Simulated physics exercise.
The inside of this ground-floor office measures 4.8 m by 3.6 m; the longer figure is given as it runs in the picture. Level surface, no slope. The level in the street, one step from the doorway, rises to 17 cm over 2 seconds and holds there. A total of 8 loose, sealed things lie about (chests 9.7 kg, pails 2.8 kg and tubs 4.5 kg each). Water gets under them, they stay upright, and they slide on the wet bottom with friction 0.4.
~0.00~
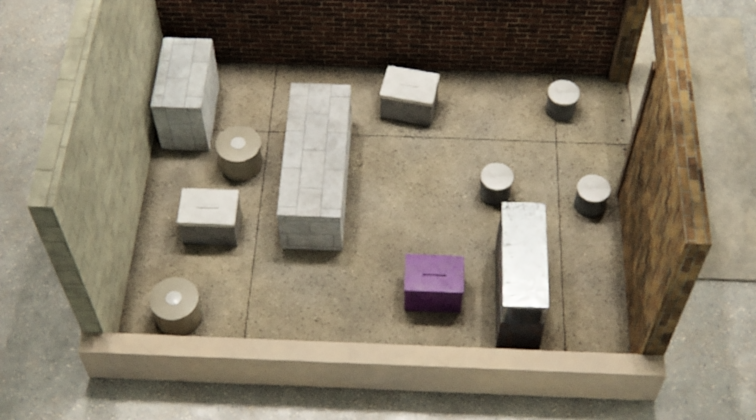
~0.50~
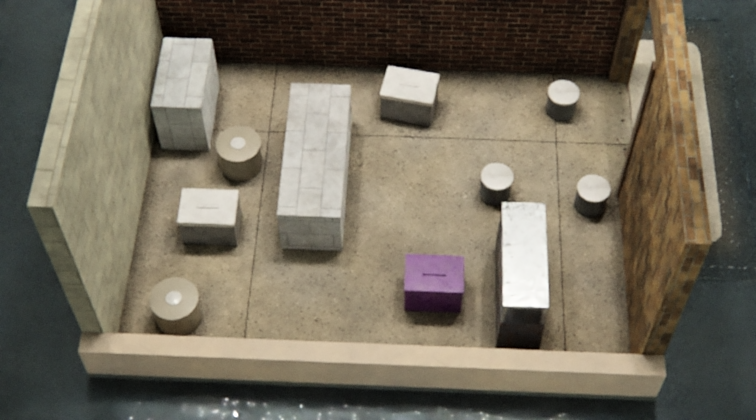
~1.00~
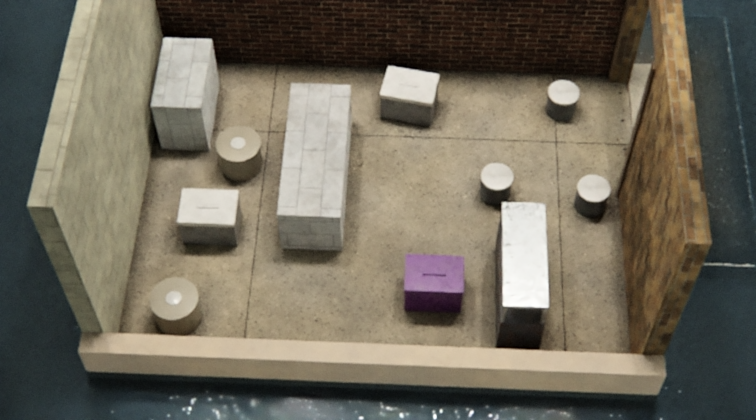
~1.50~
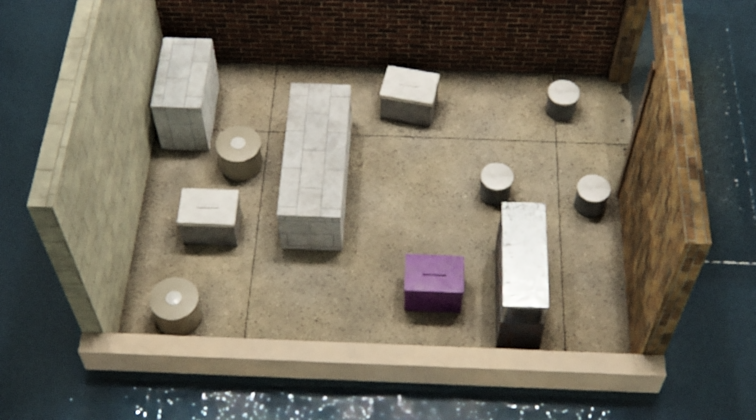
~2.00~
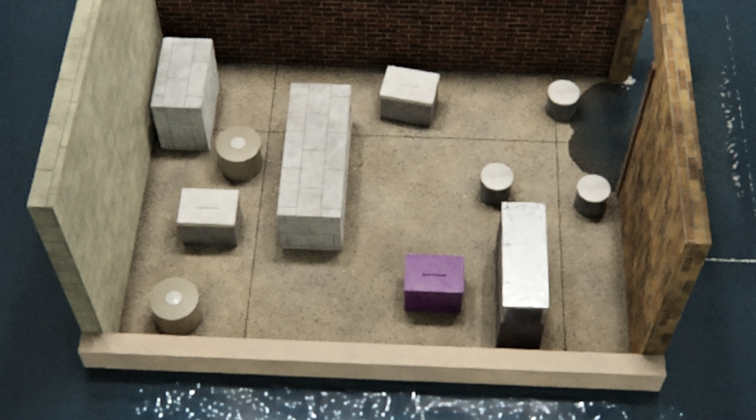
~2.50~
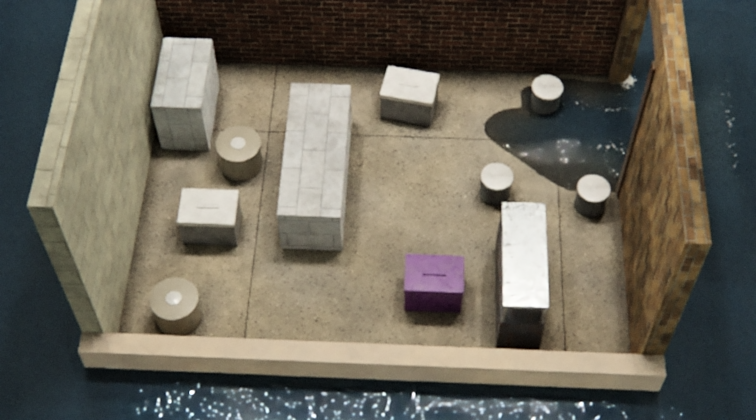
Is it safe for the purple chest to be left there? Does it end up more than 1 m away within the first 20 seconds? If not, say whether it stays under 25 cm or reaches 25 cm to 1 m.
It will likely make a small trip.
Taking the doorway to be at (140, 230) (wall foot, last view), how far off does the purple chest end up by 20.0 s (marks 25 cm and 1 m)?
You'd see the purple chest wander off a long way.
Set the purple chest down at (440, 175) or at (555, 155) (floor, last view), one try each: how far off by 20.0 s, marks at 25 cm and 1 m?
Try one - it is swept a long way; try two - it is swept a long way.
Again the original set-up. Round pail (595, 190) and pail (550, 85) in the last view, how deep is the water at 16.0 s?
Some 9 cm at the first, some 16 cm at the second.
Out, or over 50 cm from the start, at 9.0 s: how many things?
The count is 5.
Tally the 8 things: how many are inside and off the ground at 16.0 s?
8.
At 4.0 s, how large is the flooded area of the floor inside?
Near 6.0 m2 in all.
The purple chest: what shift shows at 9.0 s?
It is about 60 cm out of place by then.
After 4.0 s the purple chest is near (434, 273), 0.0 m from its start, aground; 1 afloat.
After 9.0 s the purple chest is near (469, 325), 0.6 m from its start, afloat; 6 afloat.
After 16.0 s the purple chest is near (469, 323), 0.6 m from its start, afloat; 8 afloat.
After 20.0 s the purple chest is near (469, 321), 0.6 m from its start, afloat; 8 afloat.
